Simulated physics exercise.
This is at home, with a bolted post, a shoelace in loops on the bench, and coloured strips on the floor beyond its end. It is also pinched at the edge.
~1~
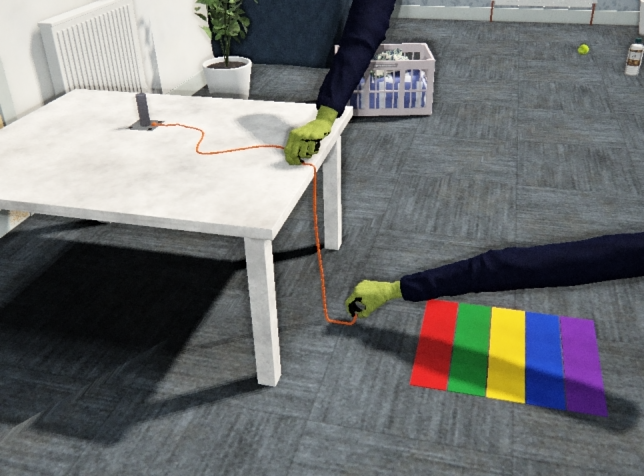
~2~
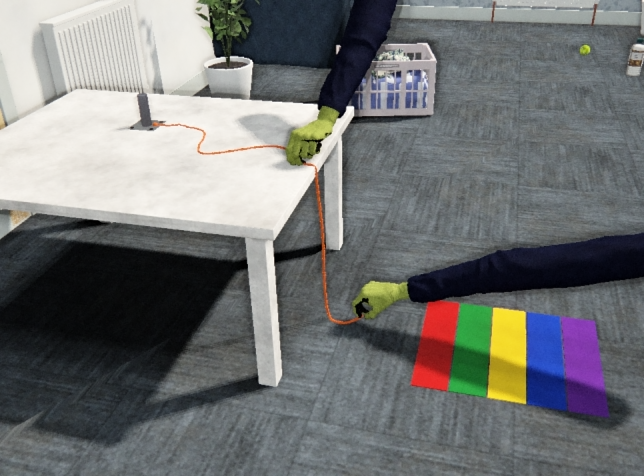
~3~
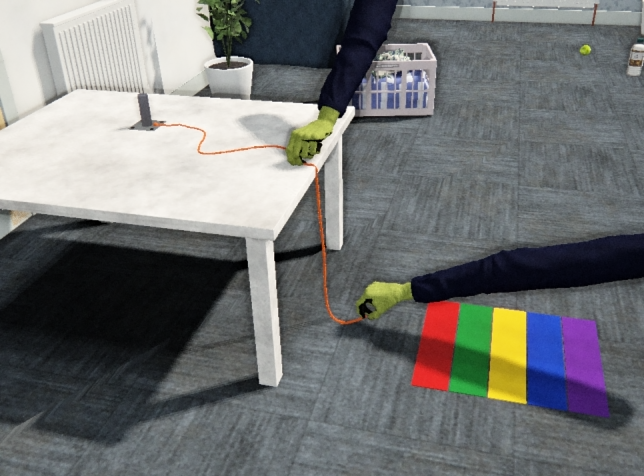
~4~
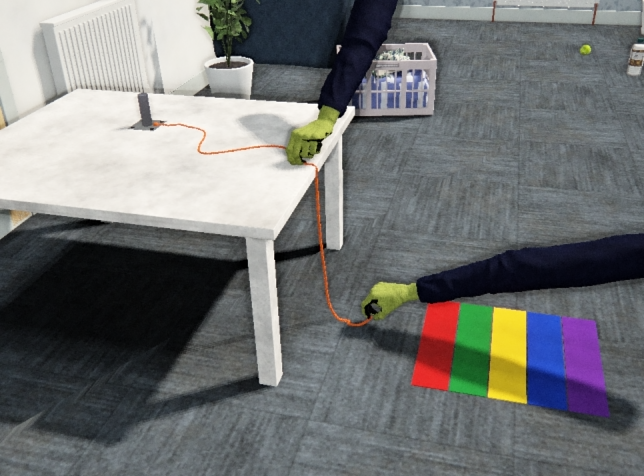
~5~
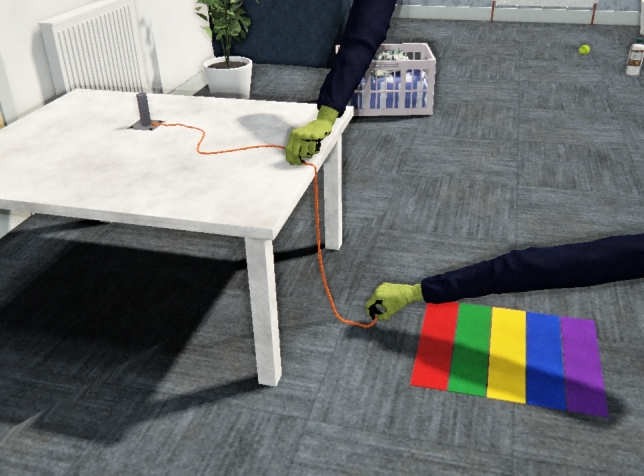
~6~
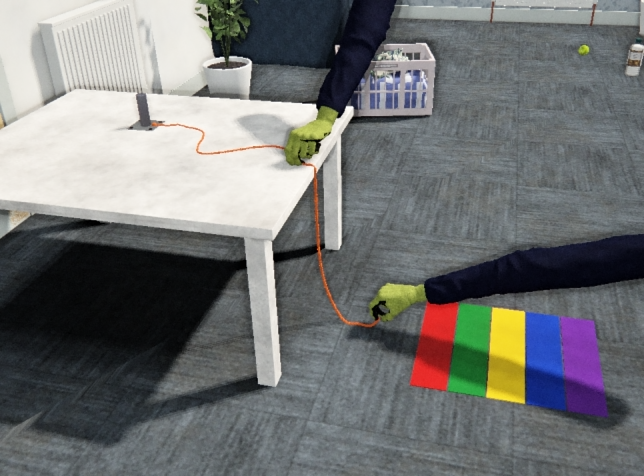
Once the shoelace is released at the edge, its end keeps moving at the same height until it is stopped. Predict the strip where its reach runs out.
Its reach runs out at the blue strip.
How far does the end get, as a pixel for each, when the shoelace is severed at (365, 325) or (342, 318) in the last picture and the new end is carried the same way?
Case by case: Roughly (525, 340), then roughly (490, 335).
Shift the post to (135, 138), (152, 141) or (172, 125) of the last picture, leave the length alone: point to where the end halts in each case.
(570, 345), (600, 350) and (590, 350), in that order.
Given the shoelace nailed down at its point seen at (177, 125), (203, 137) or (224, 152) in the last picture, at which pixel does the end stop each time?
That would be (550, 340) for the first, (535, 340) for the second and (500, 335) for the third.
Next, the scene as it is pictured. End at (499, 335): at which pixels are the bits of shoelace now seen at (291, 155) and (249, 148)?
They sit at (327, 186) and (293, 153), in that order.
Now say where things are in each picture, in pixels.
End (356, 315); red (431, 370); green (468, 375); yellow (506, 381); blue (545, 387); purple (585, 394), in the first frame.
End (363, 316); shoelace through (185, 126) (199, 147) (263, 147) (312, 166) (323, 238) (326, 299), in the second frame.
End (366, 316), in the third frame.
End (372, 317); shoelace through (186, 126) (199, 147) (263, 147) (312, 166) (320, 238) (328, 299), in the fourth frame.
End (376, 317), in the fifth frame.
End (379, 318); shoelace through (184, 126) (198, 148) (262, 147) (311, 166) (318, 238) (331, 299), in the sixth frame.
Early on, end near (500, 335); over yellow.
Midway, end near (535, 340); over blue.
At the end of the slack, end near (556, 343); over blue. Over blue.
